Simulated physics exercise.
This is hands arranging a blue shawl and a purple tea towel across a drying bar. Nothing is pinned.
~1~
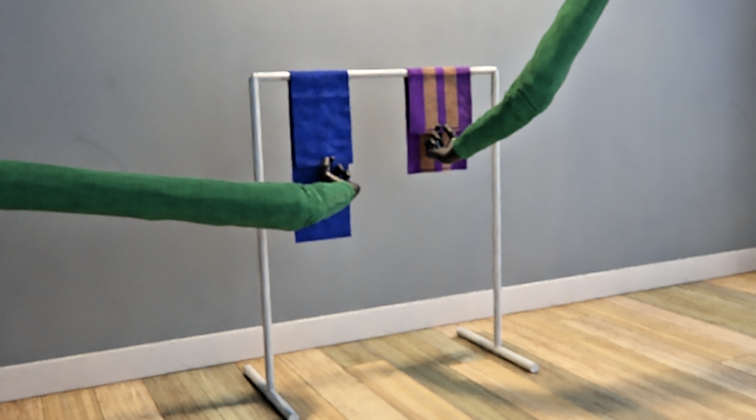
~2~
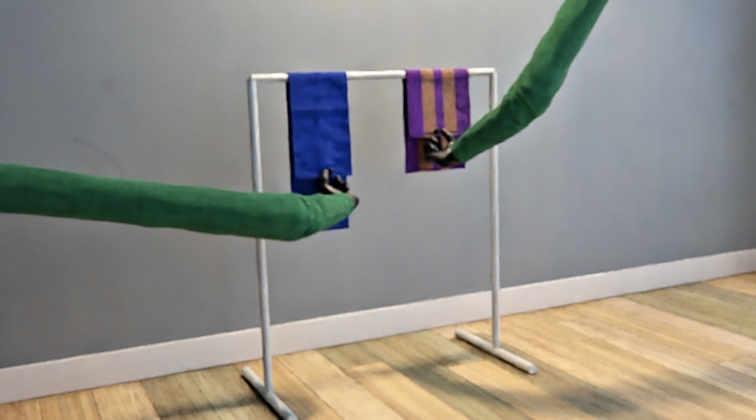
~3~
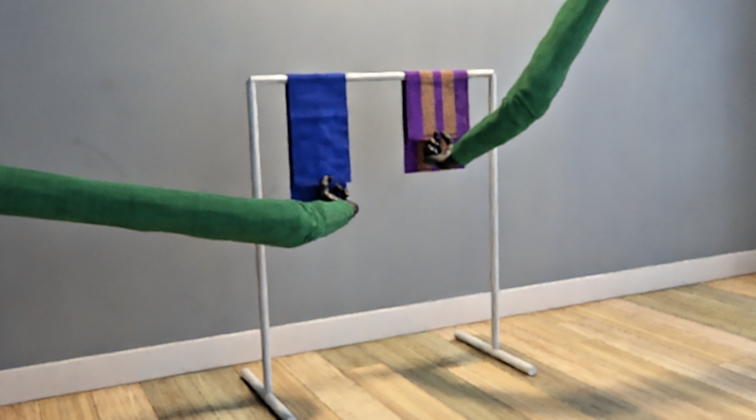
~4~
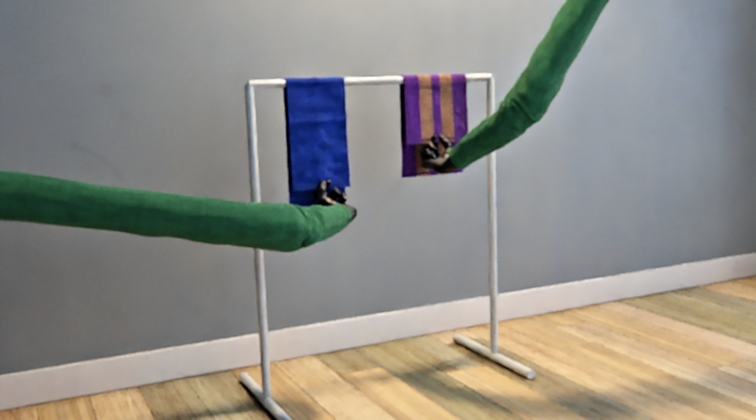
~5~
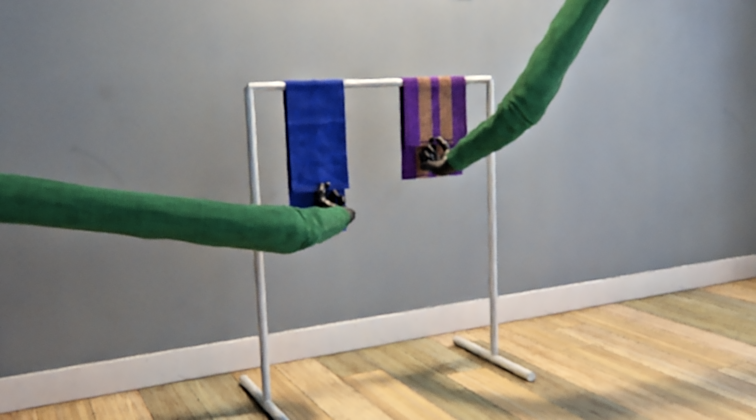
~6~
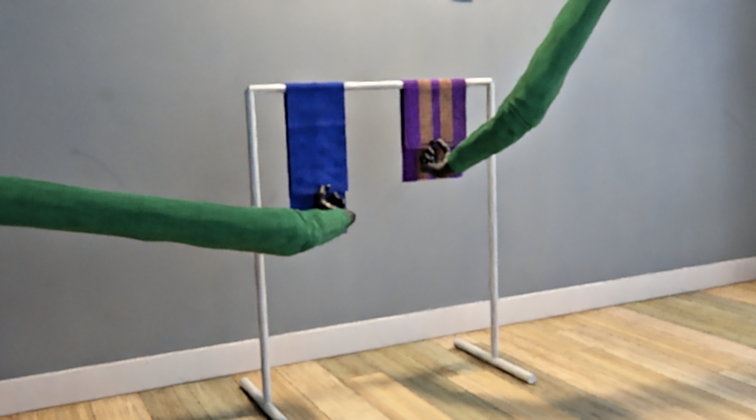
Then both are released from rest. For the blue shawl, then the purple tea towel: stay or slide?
As it turns out, the blue shawl hangs there; the purple tea towel keeps its place.
Then, 0.36 s later than the last view, shawl at rest on the rail; tea towel at rest on the rail.
Finally, shawl at rest on the rail; tea towel at rest on the rail. The blue shawl keeps its place and the purple tea towel stays on.
